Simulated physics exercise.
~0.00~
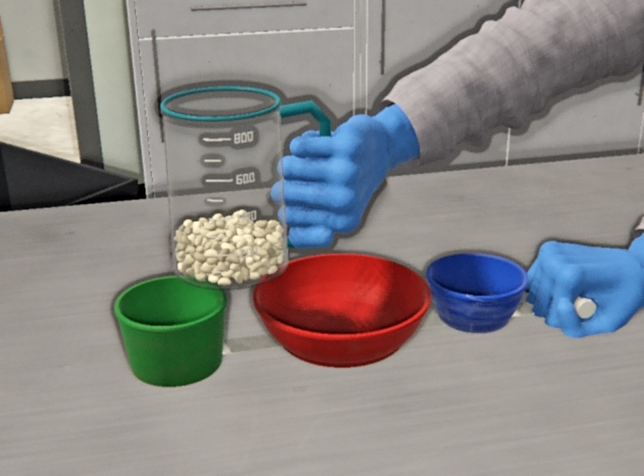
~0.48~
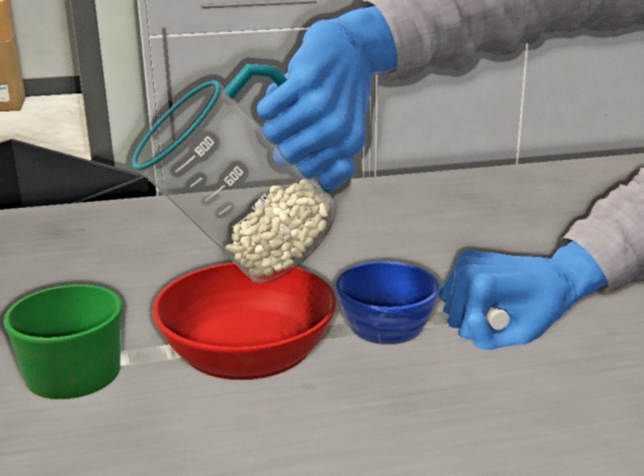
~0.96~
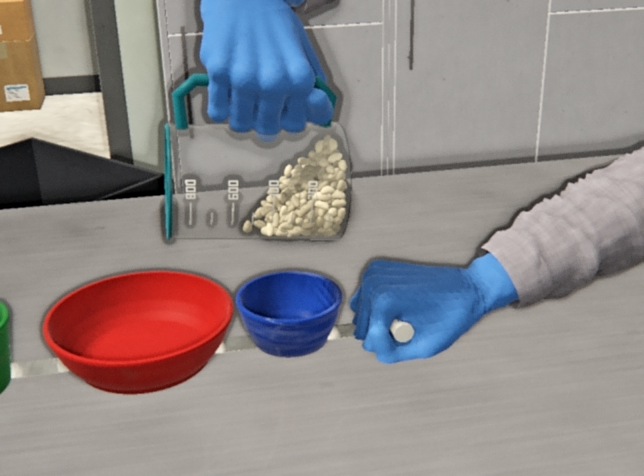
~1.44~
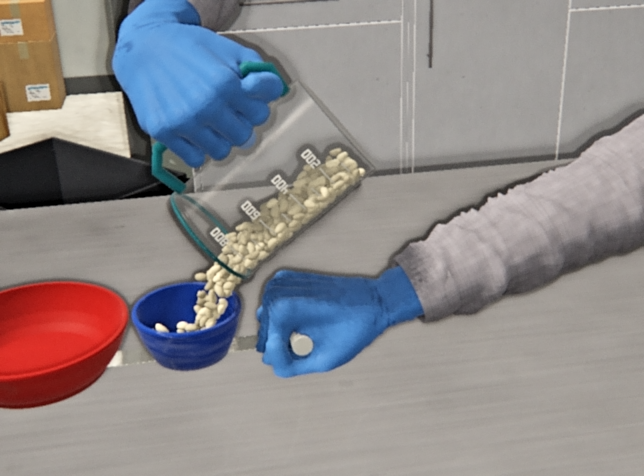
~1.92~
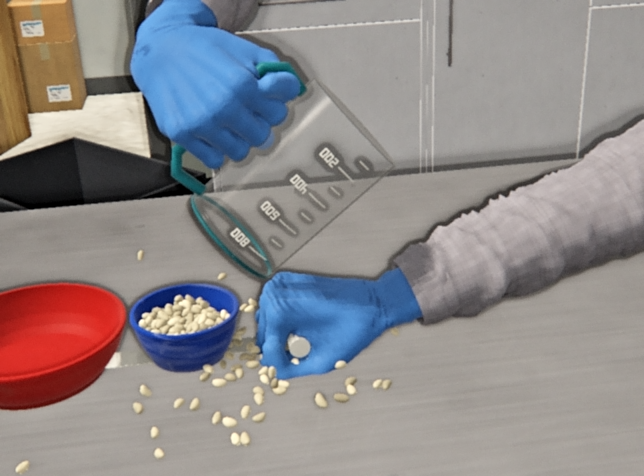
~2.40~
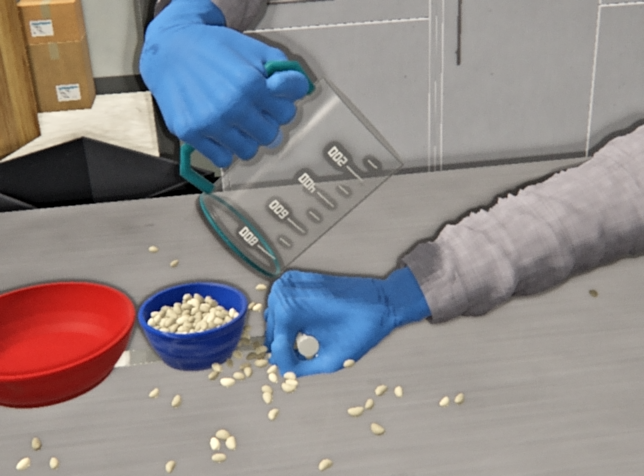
On a grey tabletop, a gloved hand tips white beans from a clear jug into a sliding blue bowl, spilling some around it.
